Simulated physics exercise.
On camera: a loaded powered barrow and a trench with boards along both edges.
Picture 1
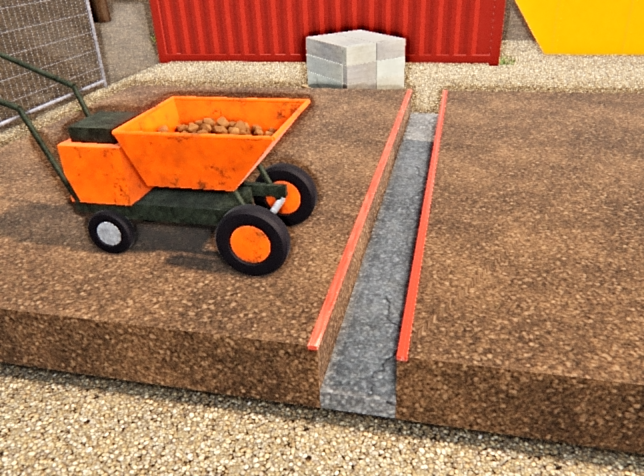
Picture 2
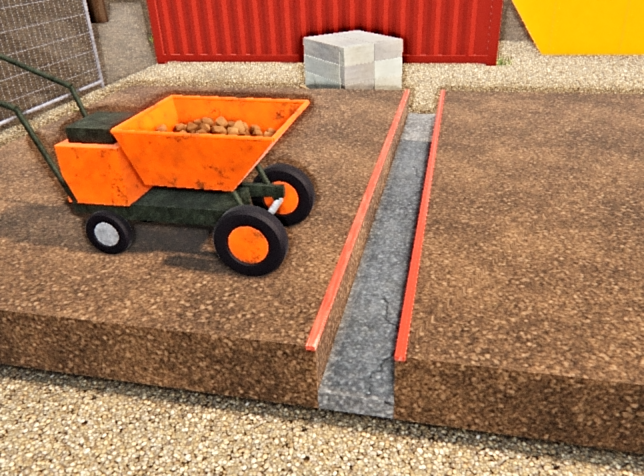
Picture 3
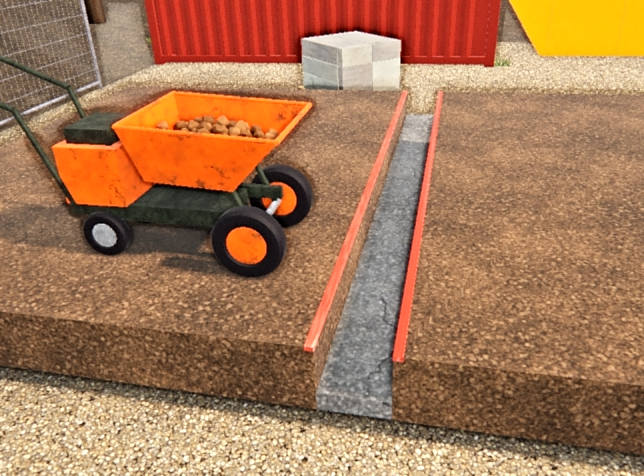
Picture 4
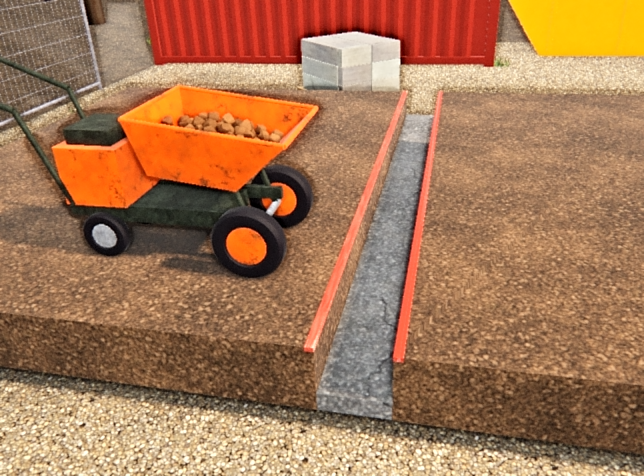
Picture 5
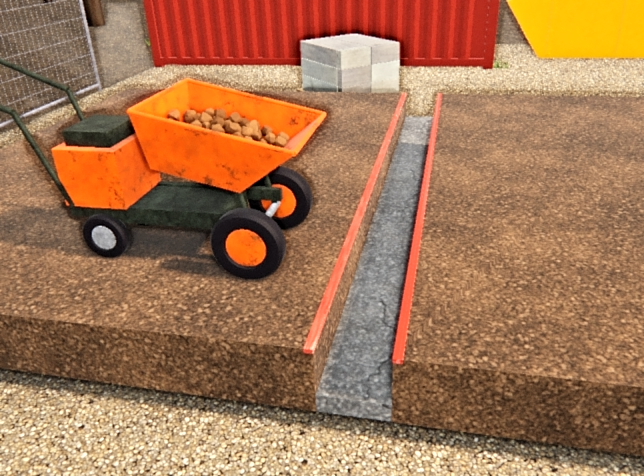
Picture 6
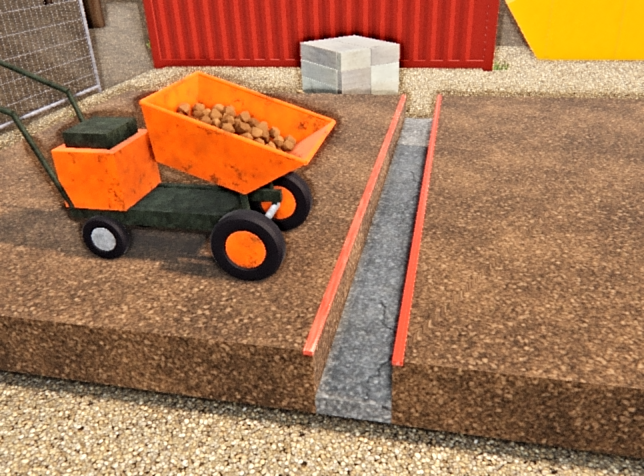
The clip opens on an orange powered barrow loaded with brown clods, standing left of a narrow trench edged with red boards. The skip sits level at first, then its back end rises and its front lip lowers toward the right, until it is clearly tilted, while the wheels stay in place.
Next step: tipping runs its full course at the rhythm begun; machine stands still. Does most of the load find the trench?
Trench holds most.
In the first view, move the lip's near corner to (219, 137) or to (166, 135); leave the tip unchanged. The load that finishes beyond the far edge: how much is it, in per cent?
About 0 % and about 0 %.
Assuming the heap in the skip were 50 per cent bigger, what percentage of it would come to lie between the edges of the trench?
About 70 per cent.
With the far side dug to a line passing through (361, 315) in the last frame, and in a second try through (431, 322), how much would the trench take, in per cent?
Lab note: Try one 0 per cent, try two 100 per cent.
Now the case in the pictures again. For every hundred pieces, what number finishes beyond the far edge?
It works out to roughly 20 percent.
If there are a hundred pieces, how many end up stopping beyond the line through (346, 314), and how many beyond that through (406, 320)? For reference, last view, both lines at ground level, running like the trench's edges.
First roughly 80 percent, then 20 percent.
Soon, skip tipped steeply; all in the skip.
A while on, skip tipped right over; about half in the skip; about a third in or heaped over the trench; a small part beyond it; a stray few falling.
Towards the end, skip tipped right over; most in or heaped over the trench; about a quarter beyond it.
Finally, skip tipped right over; most in or heaped over the trench; about a quarter beyond it.
